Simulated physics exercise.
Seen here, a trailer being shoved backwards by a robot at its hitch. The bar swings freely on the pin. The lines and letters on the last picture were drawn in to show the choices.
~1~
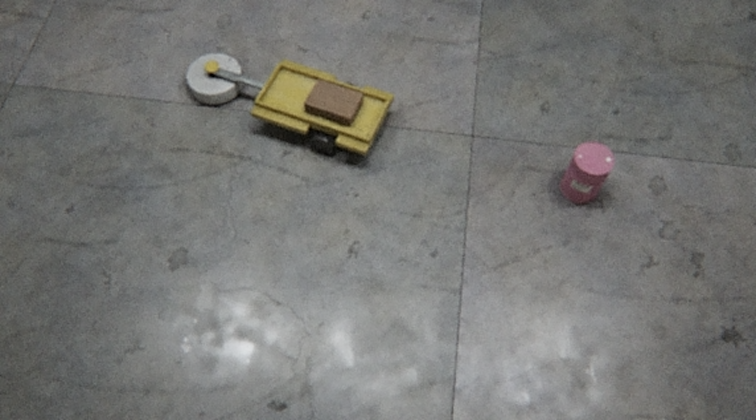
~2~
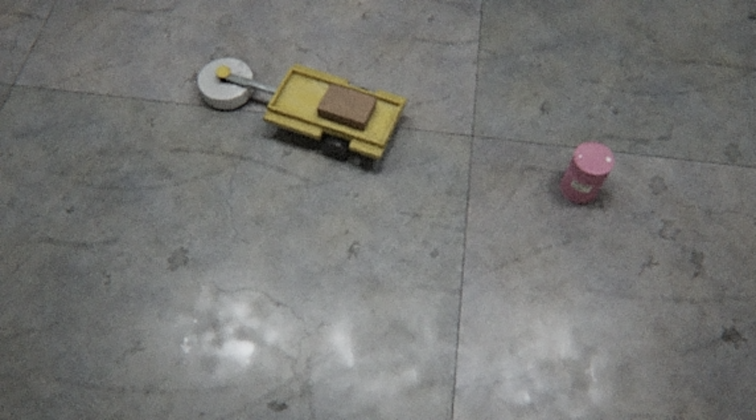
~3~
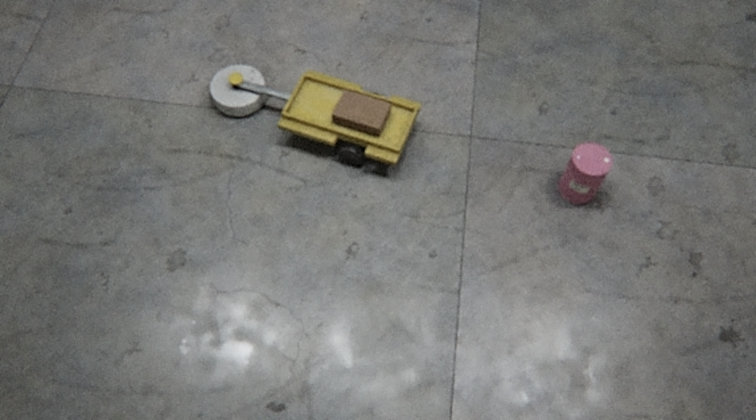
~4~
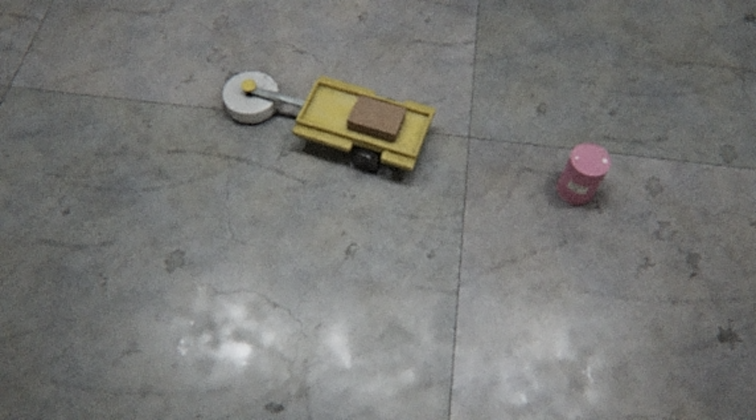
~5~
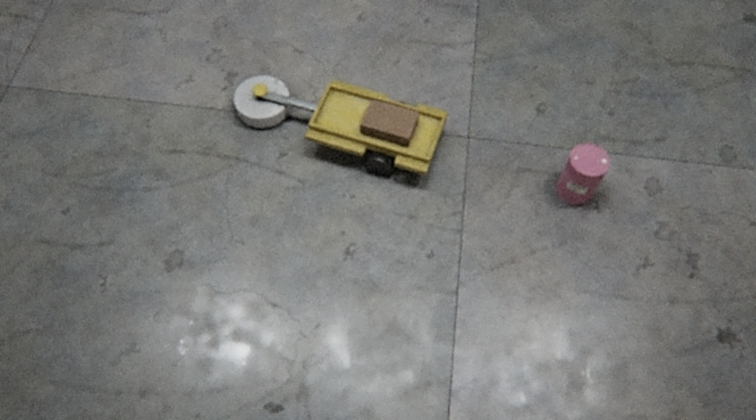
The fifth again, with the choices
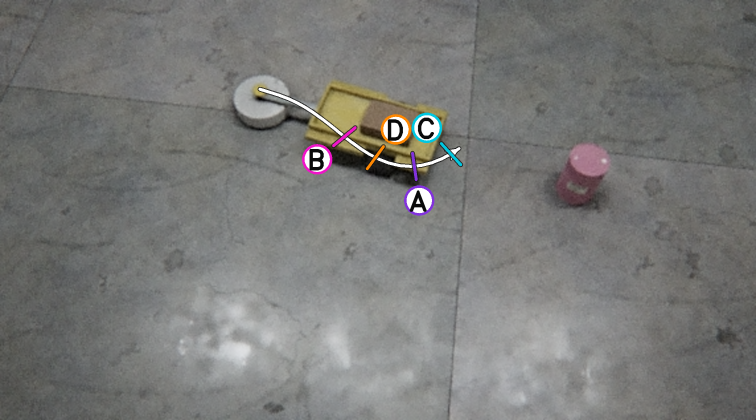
On a grey tiled floor with dark seams, a round white robot sits behind a yellow cart carrying a brown block, joined to it by a bar, with a pink keg off to the right. The robot pushes the cart steadily rightward and slightly down, narrowing the gap to the keg, which barely shifts.
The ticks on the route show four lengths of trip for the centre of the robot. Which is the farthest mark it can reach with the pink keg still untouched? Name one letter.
It can go as far as B.
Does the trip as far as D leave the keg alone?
No.
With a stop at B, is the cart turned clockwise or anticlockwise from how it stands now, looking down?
Anticlockwise.
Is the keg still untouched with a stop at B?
For that mark, yes.
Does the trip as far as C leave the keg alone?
No.
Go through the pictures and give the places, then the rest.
Yellow cart (323, 104); pink keg (579, 188); robot (215, 76), in the first picture.
Robot (226, 81); yellow cart (336, 108); pink keg (579, 188), in the second picture.
Robot (238, 88); yellow cart (350, 114); pink keg (577, 188), in the third picture.
Robot (251, 94); yellow cart (365, 120); pink keg (576, 189), in the fourth picture.
Robot (262, 99); yellow cart (378, 124); pink keg (575, 189), in the fifth picture.
On the marked copy, A at (414, 166); B at (344, 137); C at (451, 154); D at (375, 158); the route from (260, 89) via (352, 143) to (459, 149).
Following B. Soon after the start, robot (293, 110), cart (412, 134).
Later, robot (322, 128), cart (447, 143).
In the end, robot (345, 146), cart (474, 148); nothing has been touched.
As for the rest, A is too far, the keg has been hit; C is too far, the keg has been hit; D is too far, the keg has been hit.
